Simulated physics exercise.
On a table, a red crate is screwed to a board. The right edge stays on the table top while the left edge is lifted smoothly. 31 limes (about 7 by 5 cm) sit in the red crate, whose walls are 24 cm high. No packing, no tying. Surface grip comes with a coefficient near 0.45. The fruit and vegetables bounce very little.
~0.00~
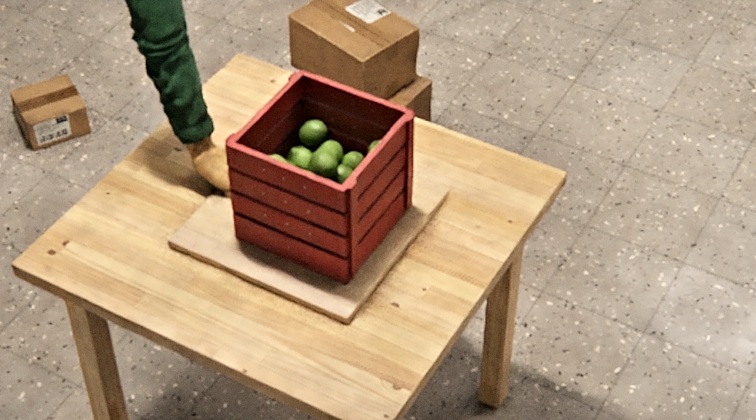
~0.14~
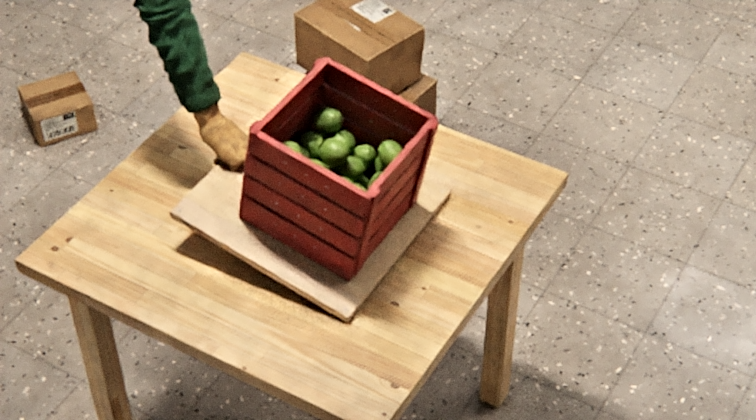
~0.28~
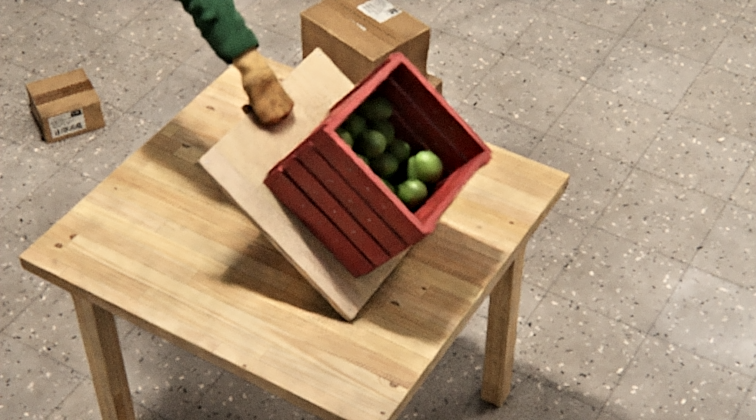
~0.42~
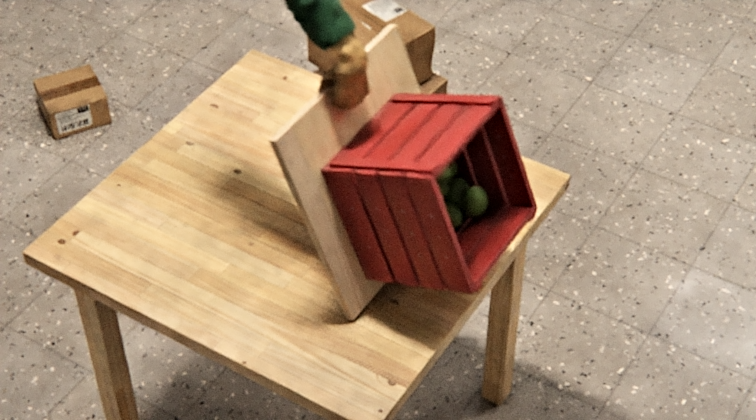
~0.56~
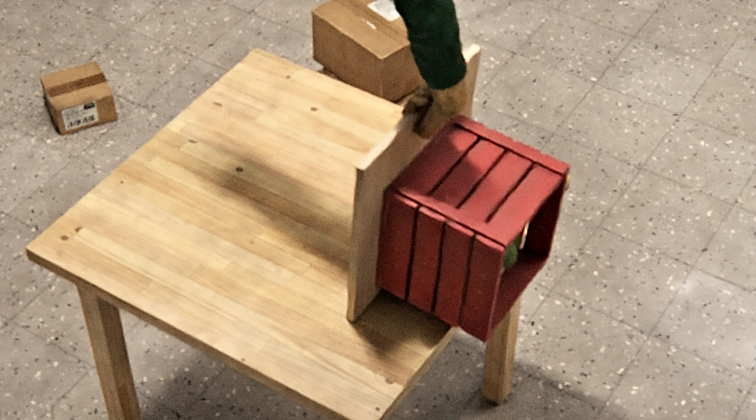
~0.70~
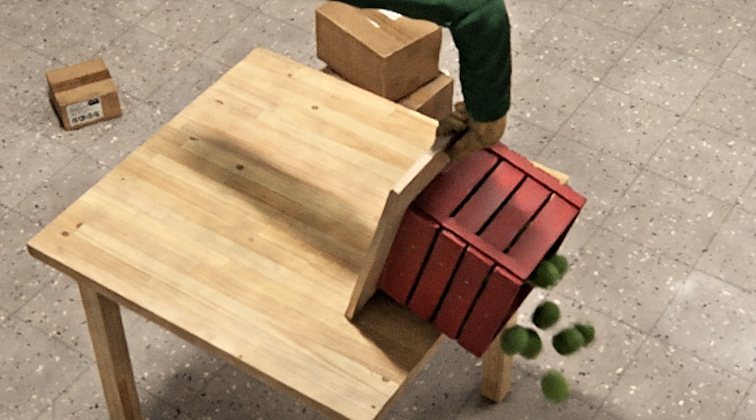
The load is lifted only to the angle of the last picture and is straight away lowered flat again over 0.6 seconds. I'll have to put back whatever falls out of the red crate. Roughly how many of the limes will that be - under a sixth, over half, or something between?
Under half remain.
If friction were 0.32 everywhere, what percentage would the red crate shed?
Red crate 80 per cent.
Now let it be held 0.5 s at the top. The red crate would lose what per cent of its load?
In that case the red crate sheds 100 percent of its load.
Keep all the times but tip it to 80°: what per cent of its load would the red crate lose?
Then it's 20 per cent for the red crate.
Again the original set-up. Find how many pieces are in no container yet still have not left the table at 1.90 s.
About 0.
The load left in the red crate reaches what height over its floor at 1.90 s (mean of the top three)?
About 7 cm.
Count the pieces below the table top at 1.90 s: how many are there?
Estimated number of pieces: About 20.
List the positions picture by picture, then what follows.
In the first picture (places track the rim corner closest to us here; the camera moves round a little), red crate (340, 187); tipped 0°; all still inside.
The second picture shows red crate (364, 194); tipped 11°.
The third picture shows red crate (422, 227); tipped 37°.
The fourth picture shows red crate (472, 286); tipped 68°.
The fifth picture shows red crate (488, 337); tipped 94°.
The sixth picture shows red crate (483, 354); tipped 105°; 6 out, the lowest lime at (581, 335).
After 0.89 s, tilt 80°; the red crate is down by 15 of 31.
After 1.13 s, tilt 21°; the red crate is down by 19 of 31.
After 1.47 s, tilt 0°; the red crate is down by 19 of 31.
Final count (at 1.90 s), the red crate is down by 19 of 31. Asked share, 19 of 31, 61 per cent.
